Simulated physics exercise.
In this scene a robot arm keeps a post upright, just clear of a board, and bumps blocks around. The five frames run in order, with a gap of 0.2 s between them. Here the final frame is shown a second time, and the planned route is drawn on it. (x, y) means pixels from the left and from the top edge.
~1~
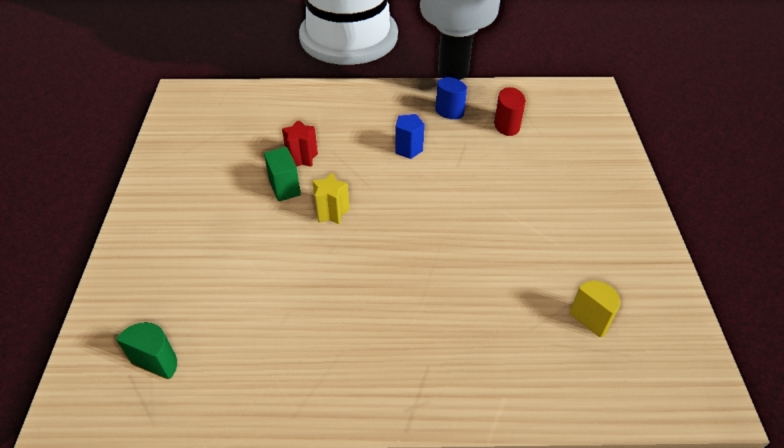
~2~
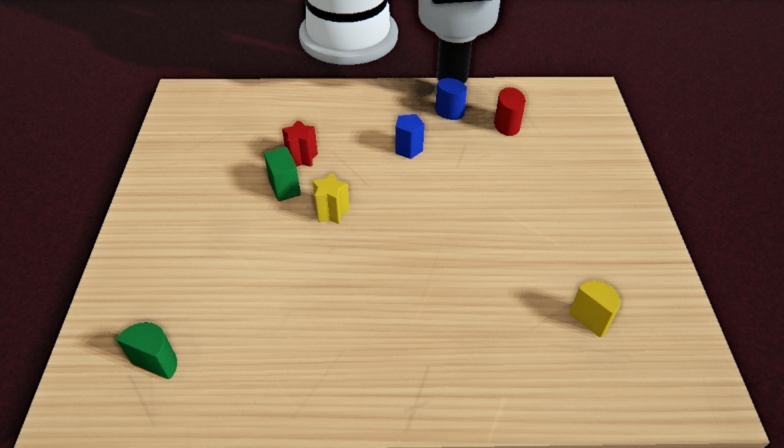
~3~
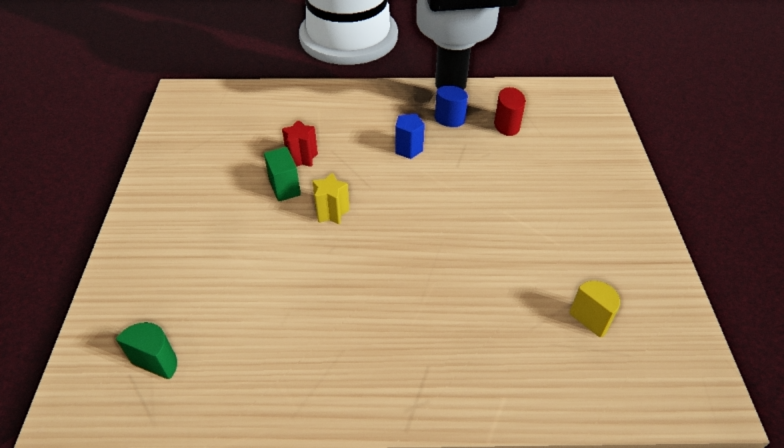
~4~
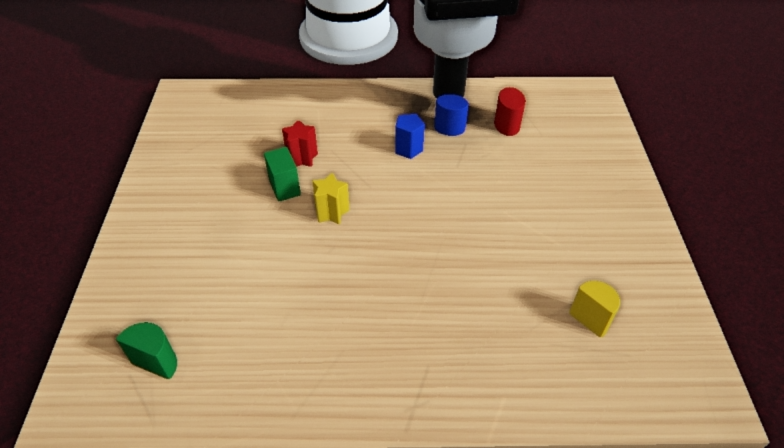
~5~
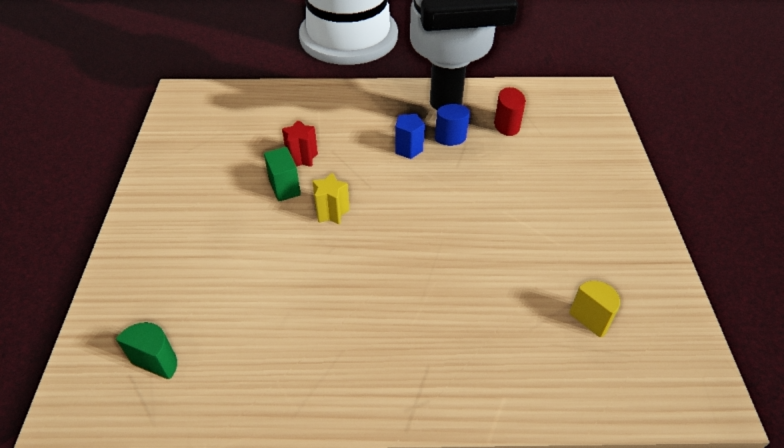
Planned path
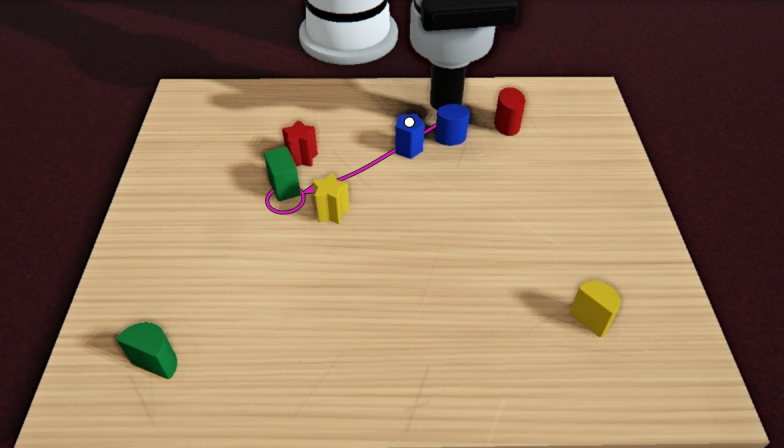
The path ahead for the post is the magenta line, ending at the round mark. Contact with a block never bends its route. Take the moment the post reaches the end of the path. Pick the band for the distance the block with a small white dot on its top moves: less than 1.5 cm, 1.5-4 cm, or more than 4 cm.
The answer is over 4 cm.
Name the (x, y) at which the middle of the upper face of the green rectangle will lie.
I'd expect the centre of its top face to be at (253, 162).
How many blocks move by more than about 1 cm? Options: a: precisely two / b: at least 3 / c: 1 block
Option b.
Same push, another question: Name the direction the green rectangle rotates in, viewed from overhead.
Seen from overhead, it turns clockwise.
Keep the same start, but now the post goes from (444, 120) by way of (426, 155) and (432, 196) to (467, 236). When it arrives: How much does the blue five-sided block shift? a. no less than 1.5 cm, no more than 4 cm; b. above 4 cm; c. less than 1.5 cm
My pick is a.
The drawn path runs from (444, 120) over (375, 162) to (285, 199); the dot is on the blue five-sided block.
On the path given first. One third of the way, post (398, 130); blue five-sided block (392, 141), turned 50° anticlockwise; blue oval block (447, 120), turned 65° anticlockwise.
Two thirds of the way, post (345, 159); blue five-sided block (371, 165); blue oval block (447, 120), turned 65° anticlockwise.
At the end, post (282, 181); green rectangle (253, 162), turned 65° clockwise; yellow star-shaped block not moved; blue five-sided block (371, 165), turned 150° anticlockwise; blue oval block (447, 120), turned 65° anticlockwise.
